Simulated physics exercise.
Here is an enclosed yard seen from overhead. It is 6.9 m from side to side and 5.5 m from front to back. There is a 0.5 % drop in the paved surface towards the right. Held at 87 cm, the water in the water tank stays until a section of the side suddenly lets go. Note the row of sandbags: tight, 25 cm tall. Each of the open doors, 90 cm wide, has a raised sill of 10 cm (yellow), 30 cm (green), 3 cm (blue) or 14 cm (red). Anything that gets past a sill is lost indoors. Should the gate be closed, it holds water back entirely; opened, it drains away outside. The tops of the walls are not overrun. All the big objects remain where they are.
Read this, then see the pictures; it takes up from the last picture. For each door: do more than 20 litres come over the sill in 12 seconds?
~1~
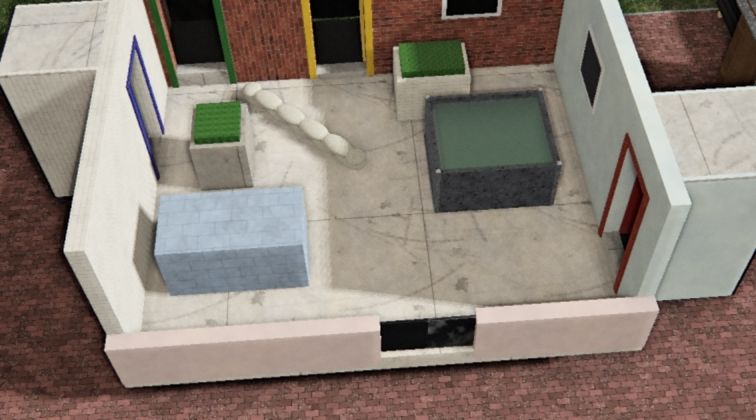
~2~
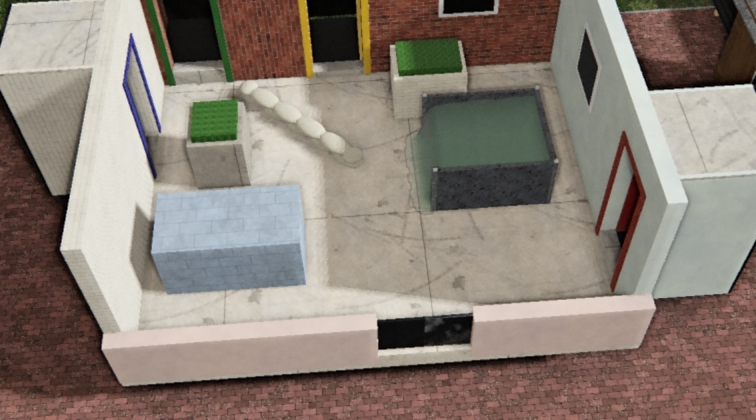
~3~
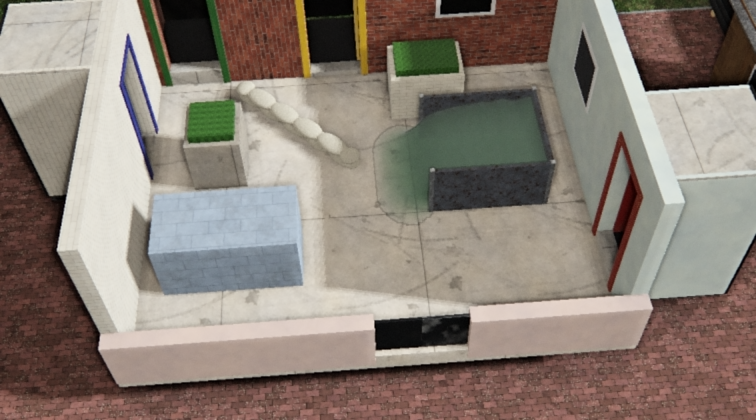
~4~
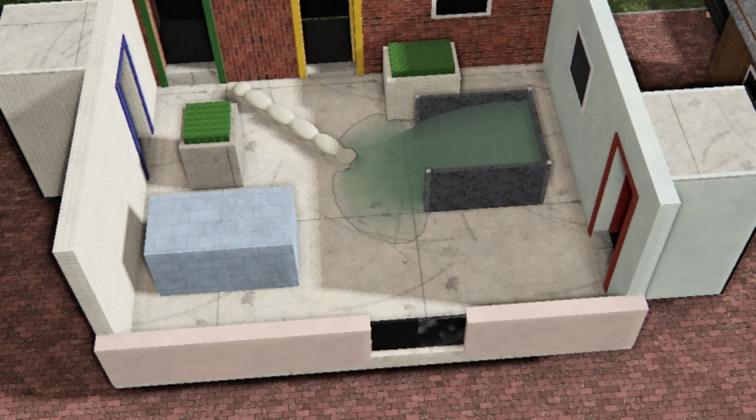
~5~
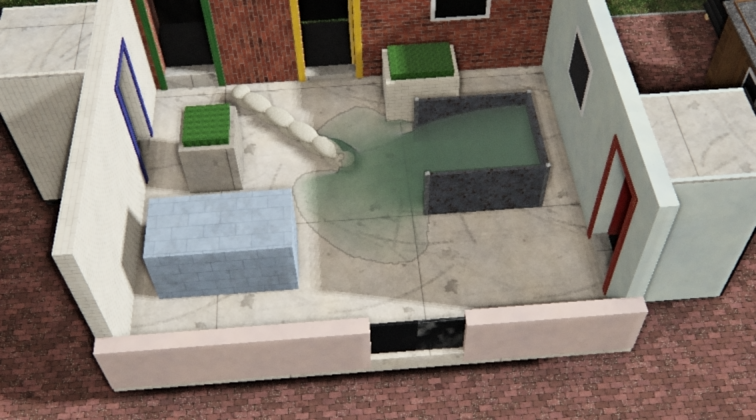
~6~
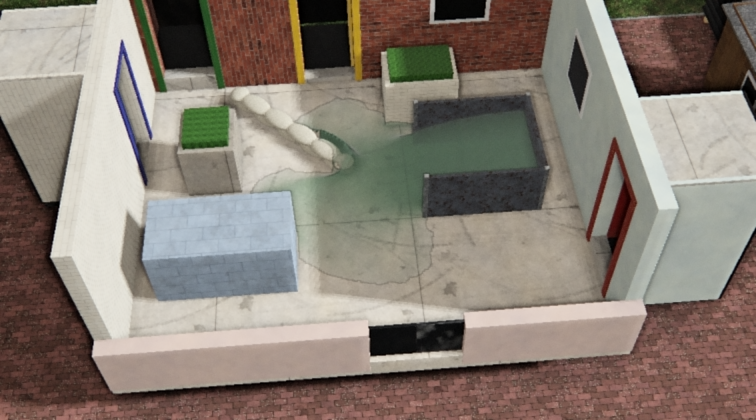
One by one: At the yellow door the limit will be outstripped; at the green door the limit will not be outstripped; at the blue door the limit will be outstripped; at the red door the limit will not be outstripped.
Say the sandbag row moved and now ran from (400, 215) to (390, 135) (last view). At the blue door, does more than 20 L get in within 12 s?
Compared to the limit, blue goes beyond.
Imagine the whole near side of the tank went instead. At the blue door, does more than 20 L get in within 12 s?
Compared with the limit, blue is more.
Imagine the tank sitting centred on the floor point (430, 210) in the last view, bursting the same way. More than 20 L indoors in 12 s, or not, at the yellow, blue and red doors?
Against the limit, the yellow door stays within it, the blue door exceeds it and the red door stays within it.
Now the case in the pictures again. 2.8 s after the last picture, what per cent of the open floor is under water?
Some 70 per cent of it.
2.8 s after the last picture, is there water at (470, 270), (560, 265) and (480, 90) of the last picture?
Listed in turn: Swamped / spared so far / spared so far.
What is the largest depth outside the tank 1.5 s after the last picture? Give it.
Up to near 39 cm.
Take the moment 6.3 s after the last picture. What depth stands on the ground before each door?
Centimetres: Yellow 9 / green 7 / blue 9 / red 9.
Then, 0.7 s after the last picture water covers 40 % of the floor and is deepest (43 cm) near (141, 231); yellow door 8 cm at the sill, 0 L in, green door not reached, blue door not reached, red door not reached.
Then, 1.5 s after the last picture water covers 50 % of the floor and is deepest (39 cm) near (153, 230); yellow door 20 cm at the sill, 35 L in, green door 8 cm at the sill, 0 L in, blue door 7 cm at the sill, 0 L in, red door not reached.
Then, 2.8 s after the last picture water covers 70 % of the floor and is deepest (26 cm) near (128, 353); yellow door 18 cm at the sill, 96 L in, green door 18 cm at the sill, 1 L in, blue door 11 cm at the sill, 32 L in, red door not reached.
Then, 6.3 s after the last picture water covers 95 % of the floor and is deepest (16 cm) near (611, 329); yellow door 9 cm at the sill, 123 L in, green door 7 cm at the sill, 1 L in, blue door 9 cm at the sill, 144 L in, red door 9 cm at the sill, 0 L in.
Then, 11.3 s after the last picture water covers 95 % of the floor and is deepest (14 cm) near (541, 77); yellow door 3 cm at the sill, 123 L in, green door 4 cm at the sill, 1 L in, blue door 4 cm at the sill, 184 L in, red door 11 cm at the sill, 0 L in.
